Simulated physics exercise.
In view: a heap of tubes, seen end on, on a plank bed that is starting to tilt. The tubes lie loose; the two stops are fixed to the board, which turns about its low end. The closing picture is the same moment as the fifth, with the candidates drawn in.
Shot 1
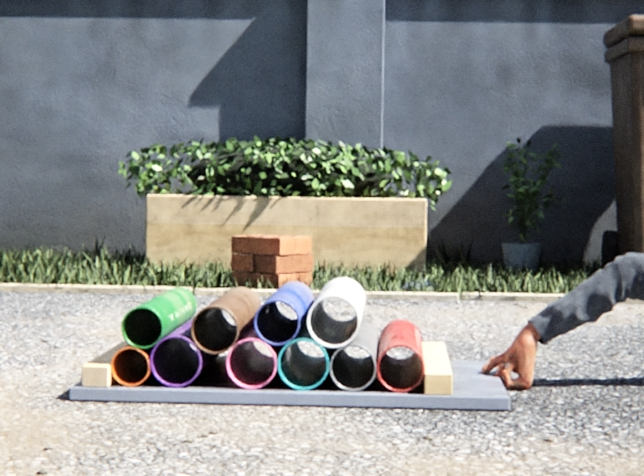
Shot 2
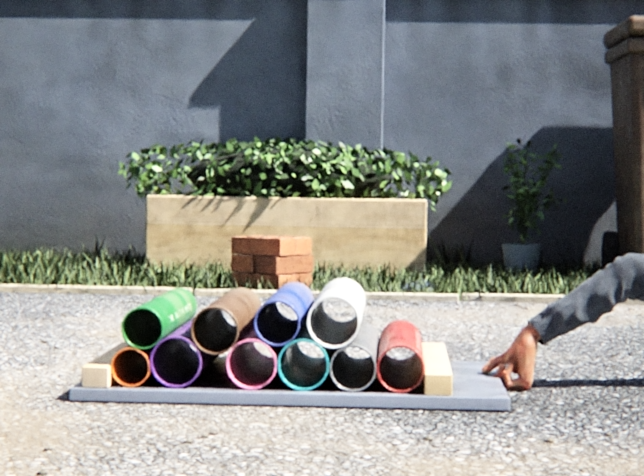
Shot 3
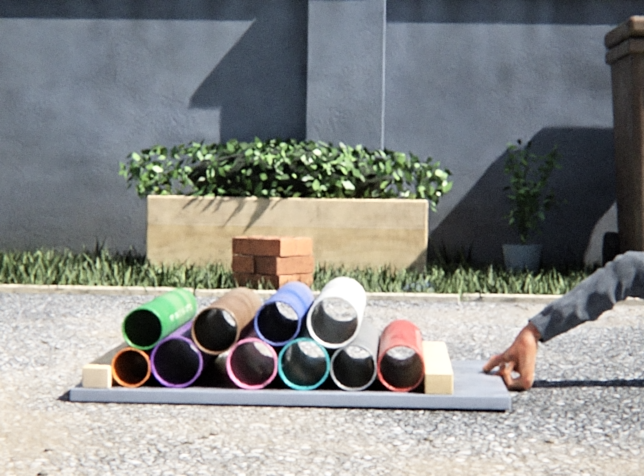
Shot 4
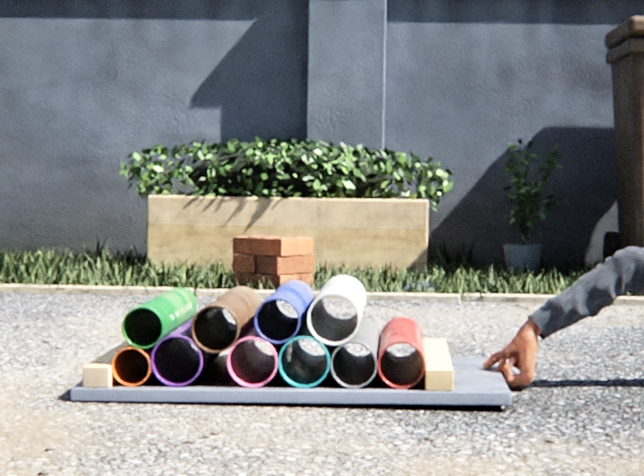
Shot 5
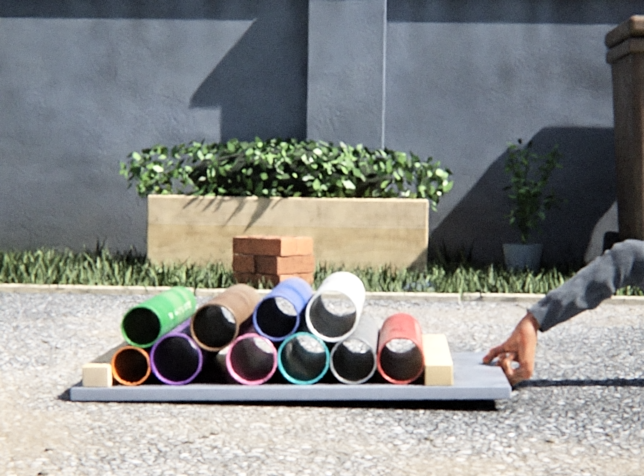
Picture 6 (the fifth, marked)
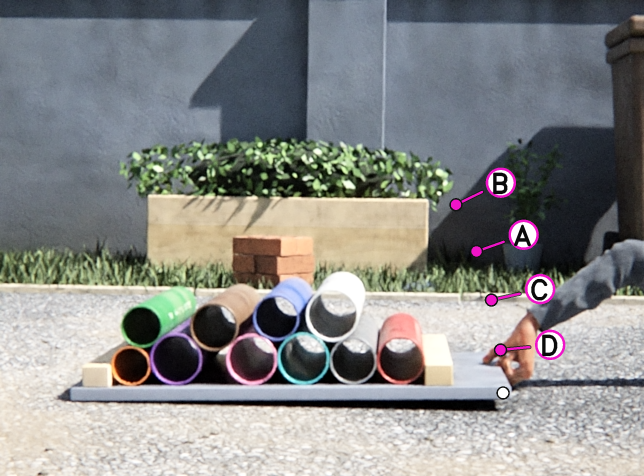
At the start, colourful tubes lie stacked in two rows between wooden blocks on a flat grey board, while a hand reaches in from the right to the board's edge. The tubes keep their places as the hand lifts that right end very slightly off the ground.
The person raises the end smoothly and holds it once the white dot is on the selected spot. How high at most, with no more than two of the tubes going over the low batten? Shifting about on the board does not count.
Up to B.
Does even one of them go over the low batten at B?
Yes.
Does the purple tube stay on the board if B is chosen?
The purple tube: Yes.
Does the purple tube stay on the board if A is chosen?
Yes, with A.
On the marked copy, A at (477, 251); B at (456, 205); C at (492, 300); D at (501, 350); the white dot at (503, 393).
Taking B. A third of the way, board at 16°.
Two thirds of the way, board at 27°.
When it is over, board at 27°, one over the low batten (green).
As for the rest, A one over the low batten (green); C none over the low batten; D none over the low batten.
